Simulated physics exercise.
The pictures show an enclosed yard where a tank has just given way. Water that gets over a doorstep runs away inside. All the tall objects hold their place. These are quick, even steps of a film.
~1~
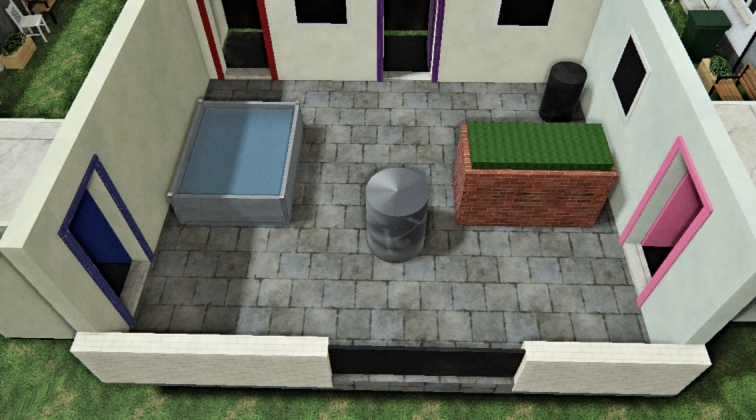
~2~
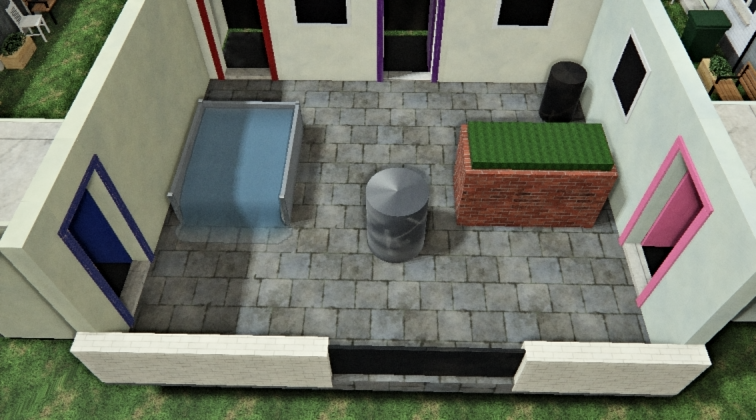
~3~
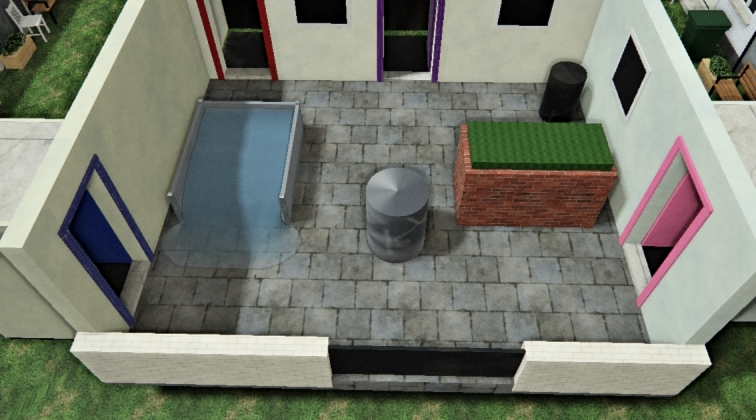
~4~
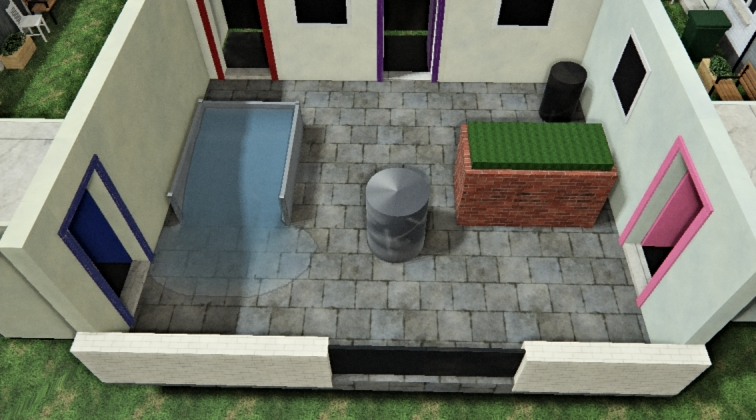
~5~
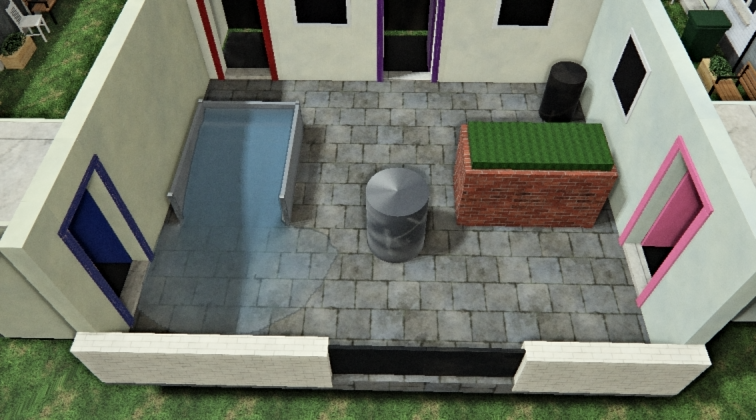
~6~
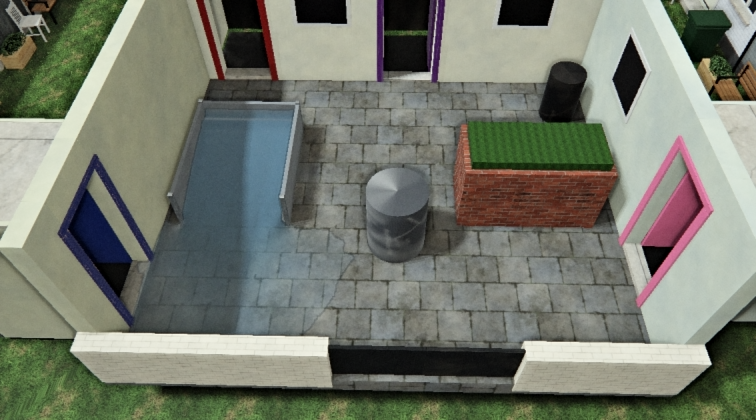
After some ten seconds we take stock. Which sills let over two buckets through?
In the end: The pink door takes more than that; the purple door stays under that; the red door stays under that; the blue door takes more than that.
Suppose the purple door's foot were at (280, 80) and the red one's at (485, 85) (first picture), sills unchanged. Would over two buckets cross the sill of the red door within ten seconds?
One by one: Red door is under.
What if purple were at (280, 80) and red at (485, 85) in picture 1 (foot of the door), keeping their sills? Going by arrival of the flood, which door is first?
It is the door marked blue.
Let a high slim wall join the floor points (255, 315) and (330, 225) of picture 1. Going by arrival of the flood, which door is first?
I say the blue door.
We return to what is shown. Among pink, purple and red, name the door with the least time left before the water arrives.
That is the pink-painted one.
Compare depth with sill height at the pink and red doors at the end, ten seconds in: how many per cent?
Near 110 and 30 in a hundred.
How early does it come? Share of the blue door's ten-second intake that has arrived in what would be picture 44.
About 100 per cent.
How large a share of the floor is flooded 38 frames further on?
Roughly 55 per cent.
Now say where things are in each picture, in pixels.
Still water in the tank at (240, 150), in the first picture.
The front is at (179, 227), out from the gap at (233, 213), in the second picture.
The front is at (168, 249), out from the gap at (234, 215), in the third picture.
The front is at (160, 277), out from the gap at (234, 216), in the fourth picture.
The front is at (189, 329), out from the gap at (234, 216), in the fifth picture.
The front is at a hidden place, out from the gap at (234, 216), in the sixth picture.
A moment on, water covers 20 % of the floor; the pink door not reached, the purple door not reached, the red door not reached, the blue door under two buckets in.
Next, water covers 25 % of the floor; the pink door not reached, the purple door not reached, the red door not reached, the blue door over two buckets in.
Then, water covers 40 % of the floor; the pink door wet at the sill, nothing in, the purple door not reached, the red door not reached, the blue door far over two buckets in.
Later, water covers 55 % of the floor; the pink door over two buckets in, the purple door not reached, the red door wet at the sill, nothing in, the blue door far over two buckets in.
In the end, water covers 90 % of the floor; the pink door over two buckets in, the purple door wet at the sill, nothing in, the red door wet at the sill, nothing in, the blue door far over two buckets in.
